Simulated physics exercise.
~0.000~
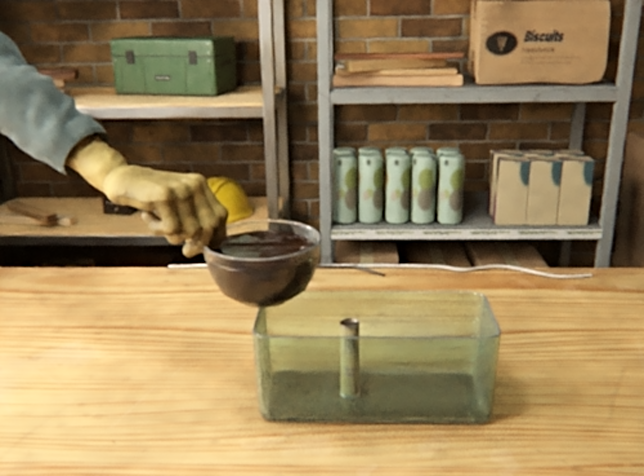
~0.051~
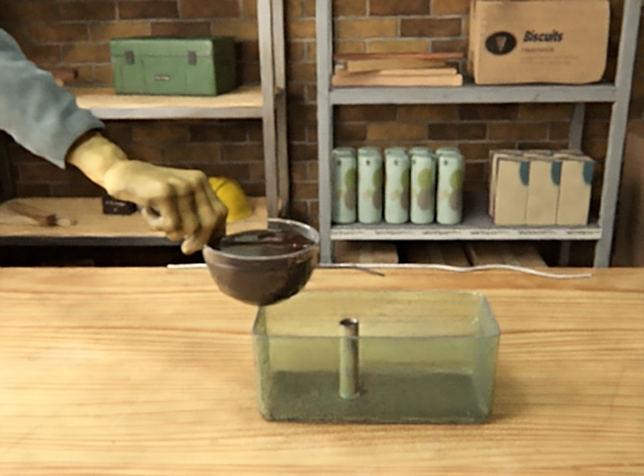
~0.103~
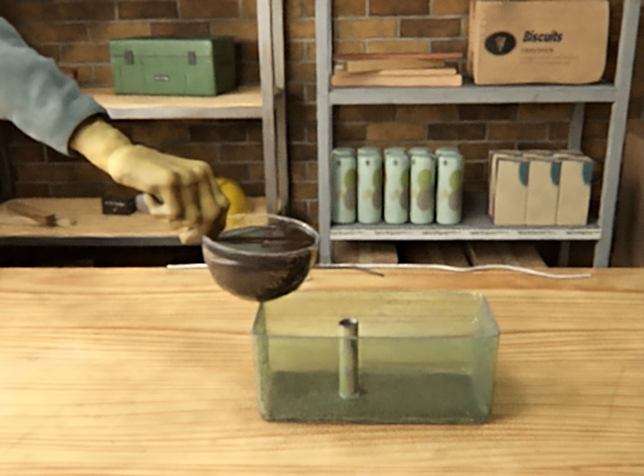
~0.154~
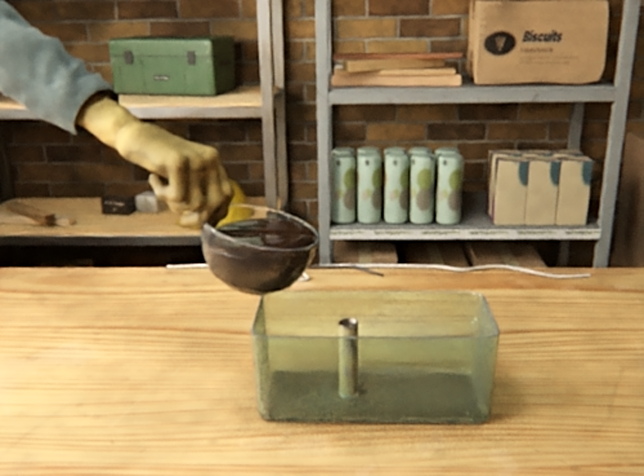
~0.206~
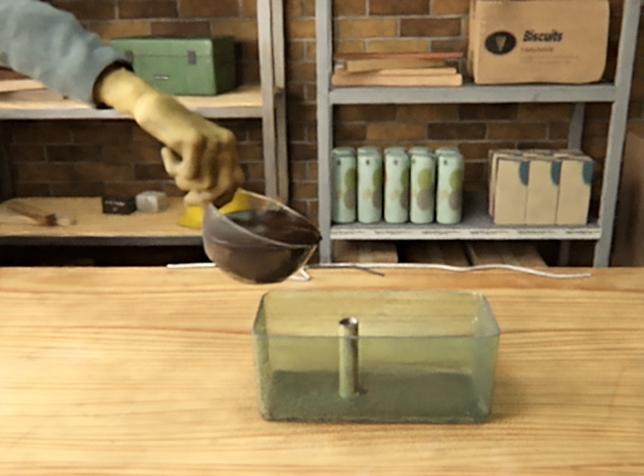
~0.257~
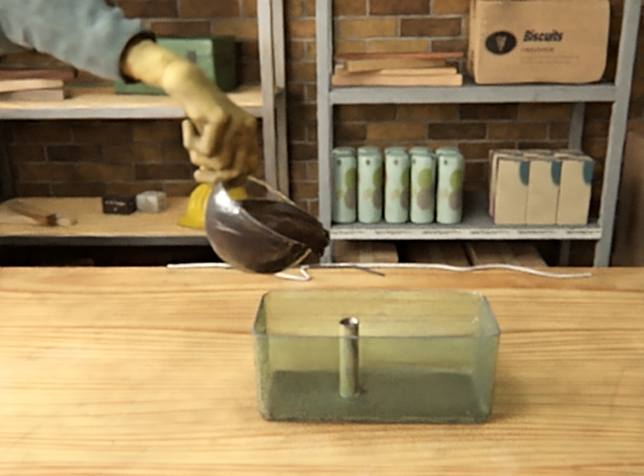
A gloved hand steadily tilts a round bowl of dark liquid rightward above a long glass basin.
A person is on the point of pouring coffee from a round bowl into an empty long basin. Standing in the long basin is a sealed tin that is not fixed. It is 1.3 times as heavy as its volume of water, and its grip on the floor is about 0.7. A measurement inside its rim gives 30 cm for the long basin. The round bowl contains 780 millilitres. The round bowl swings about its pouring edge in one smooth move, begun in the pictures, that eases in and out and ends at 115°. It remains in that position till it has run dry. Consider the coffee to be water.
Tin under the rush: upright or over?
Over.
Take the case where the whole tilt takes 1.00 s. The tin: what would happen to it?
Then the tin does not tip.
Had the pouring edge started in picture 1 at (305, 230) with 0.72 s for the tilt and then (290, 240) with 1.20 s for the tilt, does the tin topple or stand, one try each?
Run one: It tumbles. Run two: It does not tip.
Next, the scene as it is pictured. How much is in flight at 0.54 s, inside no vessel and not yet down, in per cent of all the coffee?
Some 56 per cent, I reckon.
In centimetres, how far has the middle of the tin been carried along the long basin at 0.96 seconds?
Near 5 cm of travel.
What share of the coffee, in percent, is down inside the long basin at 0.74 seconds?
Some 94 per cent.
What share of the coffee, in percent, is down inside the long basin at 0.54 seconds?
22 %, give or take.
After 0.54 s the tilt is 102° and 22 per cent is still to pour; the tin stands where it began.
After 0.74 s the tilt is 115° and 0 per cent is still to pour; the tin stands where it began.
After 0.96 s the tilt is 115° and 0 per cent is still to pour; the tin leans 58°.
After 1.19 s the tilt is 115° and 0 per cent is still to pour; the tin lies on its side.
In the end the tin lies on its side.
